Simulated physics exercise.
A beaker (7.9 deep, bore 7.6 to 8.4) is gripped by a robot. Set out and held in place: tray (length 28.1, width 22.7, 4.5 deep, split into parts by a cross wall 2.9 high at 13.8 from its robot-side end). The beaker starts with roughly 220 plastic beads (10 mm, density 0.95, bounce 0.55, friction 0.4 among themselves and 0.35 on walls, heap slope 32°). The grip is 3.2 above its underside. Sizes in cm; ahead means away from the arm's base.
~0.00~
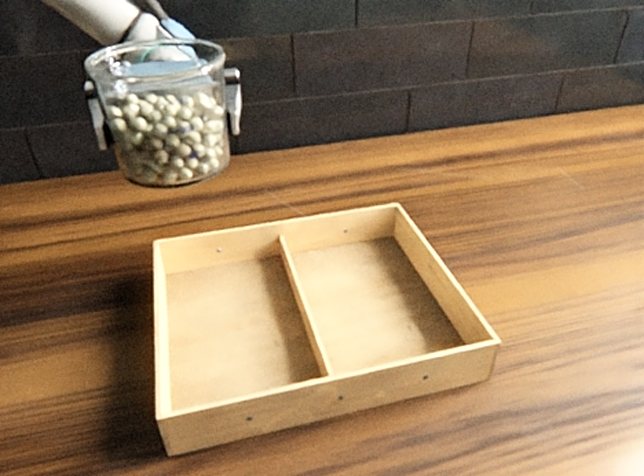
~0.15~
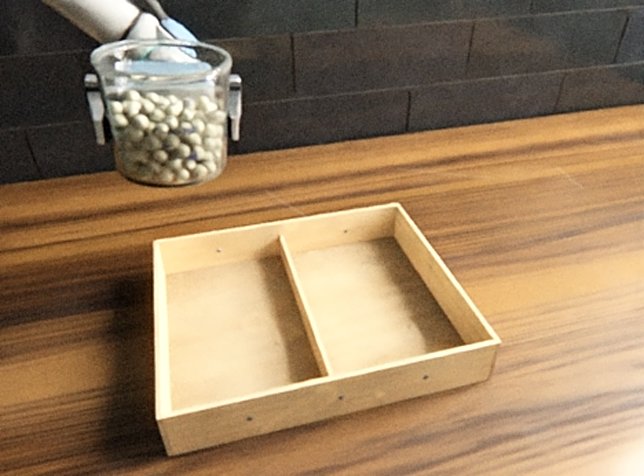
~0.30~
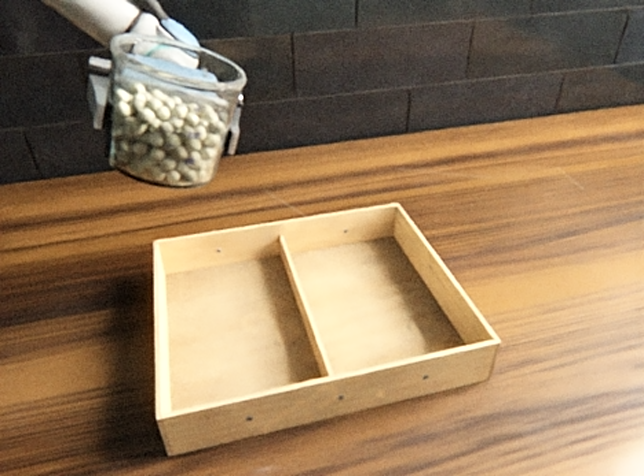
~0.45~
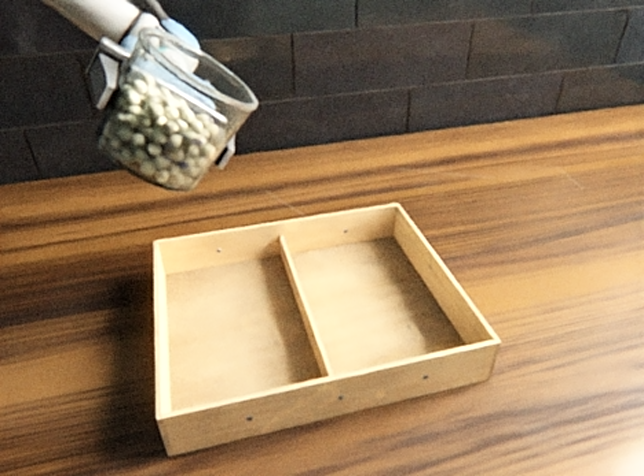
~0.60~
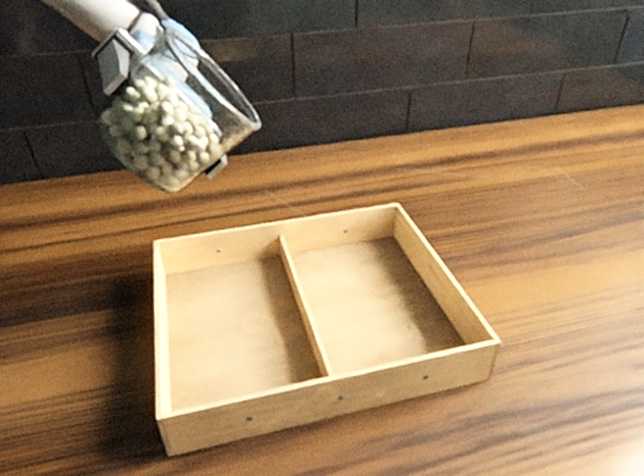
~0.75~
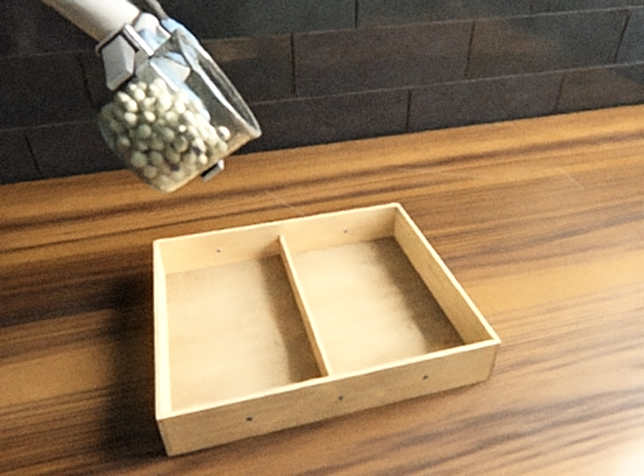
A pale robot arm reaches in at the upper left, gripping a clear beaker of cream and greenish beads above a brown wood-grain tabletop, seen from slightly above against a dark tiled wall. Below sits an empty light-wood tray, split by a cross wall into two compartments. The arm tilts the beaker steadily rightward, the beads shifting inside, while the tray and camera stay still.
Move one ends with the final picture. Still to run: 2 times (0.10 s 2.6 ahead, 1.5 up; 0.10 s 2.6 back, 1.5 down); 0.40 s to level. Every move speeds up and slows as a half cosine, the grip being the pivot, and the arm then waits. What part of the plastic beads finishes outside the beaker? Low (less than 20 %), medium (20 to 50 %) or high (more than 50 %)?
Share outside the beaker: Medium (20 to 50 %).
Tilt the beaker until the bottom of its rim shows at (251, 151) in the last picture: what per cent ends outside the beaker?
Some 70 per cent.
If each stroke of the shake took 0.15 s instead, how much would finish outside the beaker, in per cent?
In that case some 5 per cent.
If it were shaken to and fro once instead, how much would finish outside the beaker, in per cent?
Then about 15 per cent.
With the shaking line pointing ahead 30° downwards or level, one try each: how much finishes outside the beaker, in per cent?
About 5 and 20 per cent.
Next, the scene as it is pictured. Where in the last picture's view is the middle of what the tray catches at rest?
Near (353, 307).
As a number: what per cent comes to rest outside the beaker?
Some 30 per cent.
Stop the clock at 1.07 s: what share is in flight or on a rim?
Some 7 per cent.
By 1.07 s, tilted 57° forward, highest piece 26 above the table; 197 in the beaker, 11 in the far-side part, 2 in the robot-side part, 15 in flight or on a rim.
By 1.39 s, tilted 20° forward, highest piece 27 above the table; 163 in the beaker, 47 in the far-side part, 14 in the robot-side part, 1 in flight or on a rim.
By 1.75 s, level, highest piece 26 above the table; 163 in the beaker, 48 in the far-side part, 13 in the robot-side part, 1 on the table or floor.
By 2.80 s, level, highest piece 26 above the table; 163 in the beaker, 48 in the far-side part, 13 in the robot-side part, 1 on the table or floor.
Final count, 163 in the beaker, 48 in the far-side part, 13 in the robot-side part, 1 on the table or floor. That is 28 % outside the beaker.
